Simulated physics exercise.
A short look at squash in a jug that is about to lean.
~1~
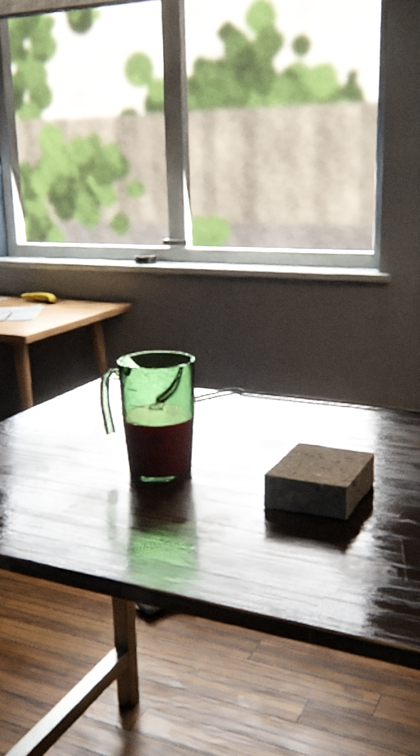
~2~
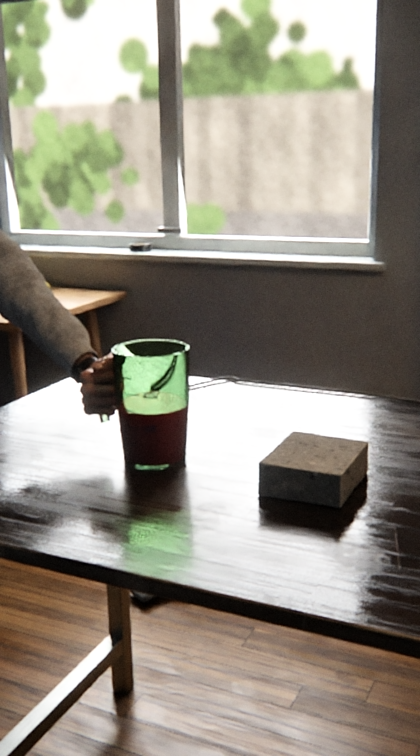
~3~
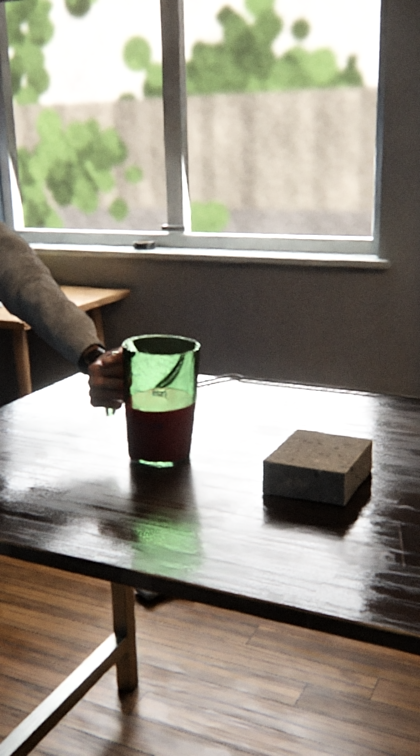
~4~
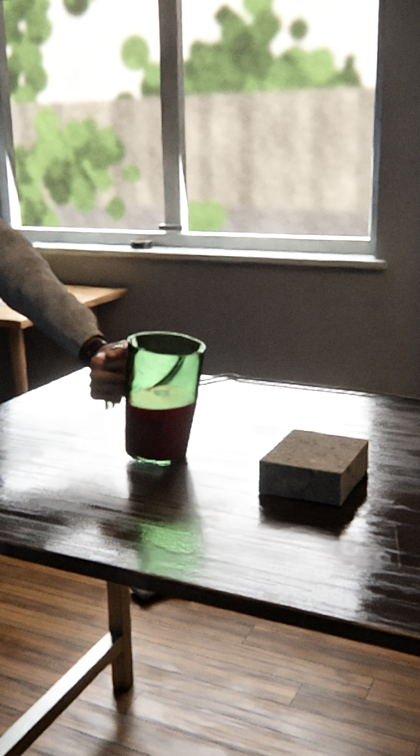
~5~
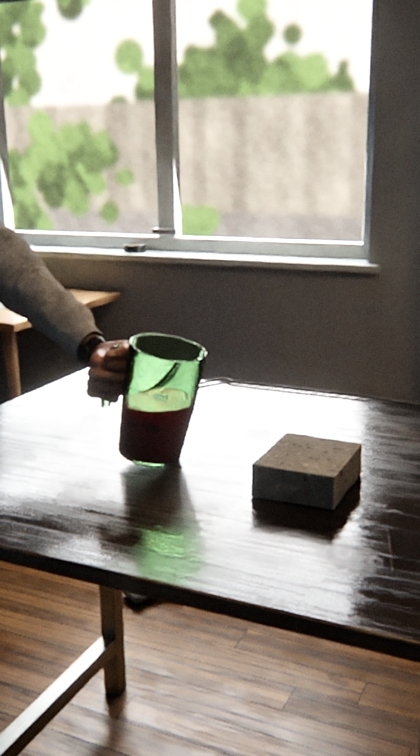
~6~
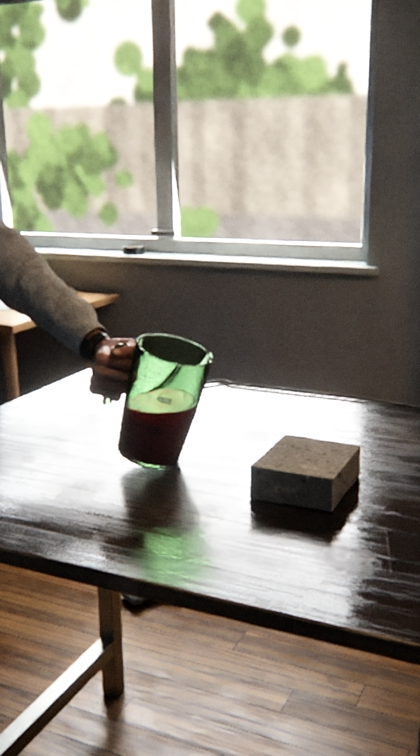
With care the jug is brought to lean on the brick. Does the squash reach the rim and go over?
As it turns out, it loses some.
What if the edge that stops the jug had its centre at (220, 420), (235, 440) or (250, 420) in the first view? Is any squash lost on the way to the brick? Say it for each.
One after the other: Stays dry, loses none, copes.
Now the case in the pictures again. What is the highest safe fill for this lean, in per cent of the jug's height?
Near 30 in a hundred.
Soon after, the jug leans by about 40°; nothing has left it.
Later, the jug leans by about 60°; some has gone over its rim; all of the squash is inside.
In the end, the jug leans by about 70°, against the brick; some has gone over its rim; about two thirds of the squash is inside.
